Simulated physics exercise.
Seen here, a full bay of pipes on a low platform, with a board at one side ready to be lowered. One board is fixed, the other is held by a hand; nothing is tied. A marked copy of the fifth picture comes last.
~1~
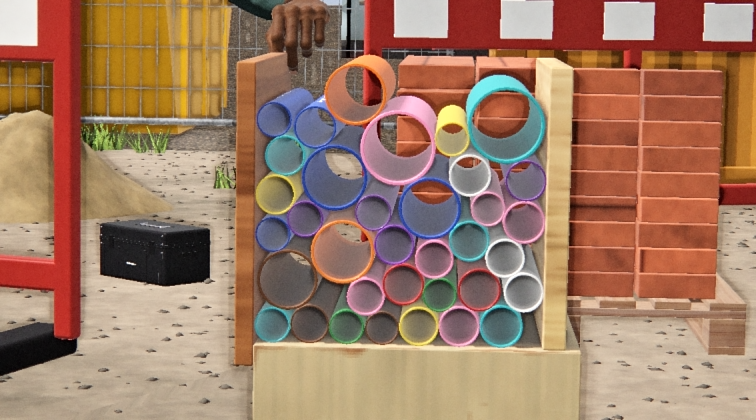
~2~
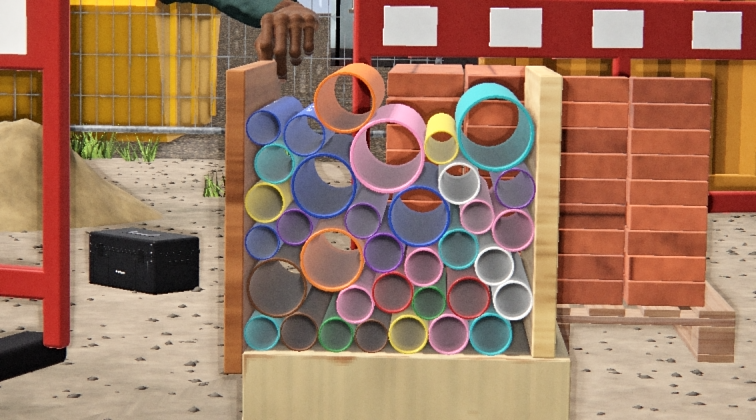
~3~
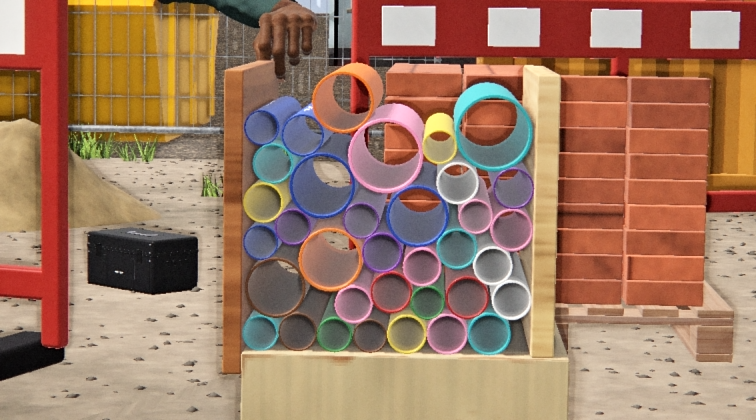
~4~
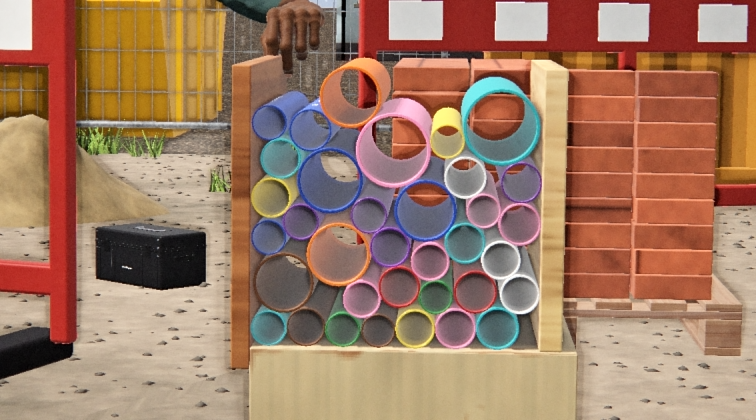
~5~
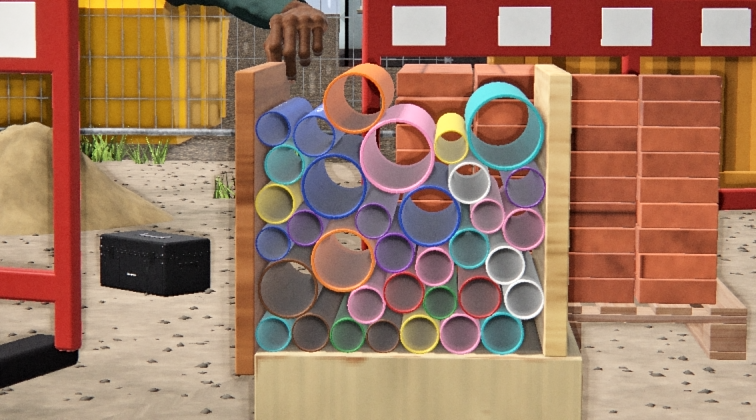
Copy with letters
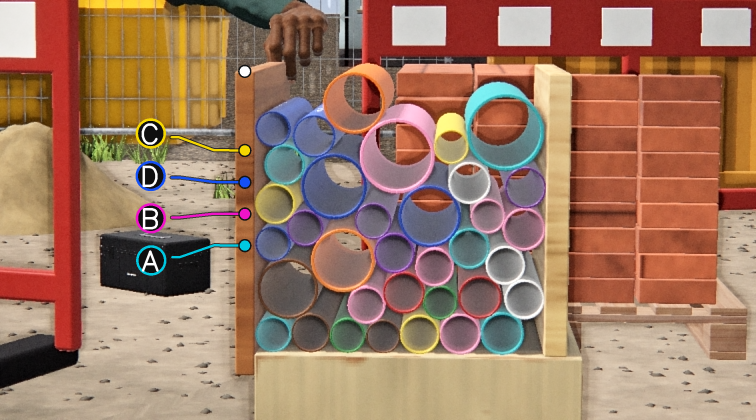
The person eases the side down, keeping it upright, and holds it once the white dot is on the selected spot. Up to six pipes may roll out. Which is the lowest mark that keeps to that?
Down to A.
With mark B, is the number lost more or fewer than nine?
It loses fewer than nine.
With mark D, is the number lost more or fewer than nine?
At D, fewer than nine.
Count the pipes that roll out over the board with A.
The count is five.
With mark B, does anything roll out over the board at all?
Yes, at B.
On the marked copy, A at (245, 246); B at (245, 214); C at (245, 150); D at (245, 182); the white dot at (245, 71).
Following A. Soon after the start, top of the board (255, 148).
Later, top of the board (255, 234).
In the end, top of the board (255, 245), five out over the board.
As for the rest, B two out over the board; C none out over the board; D one out over the board.
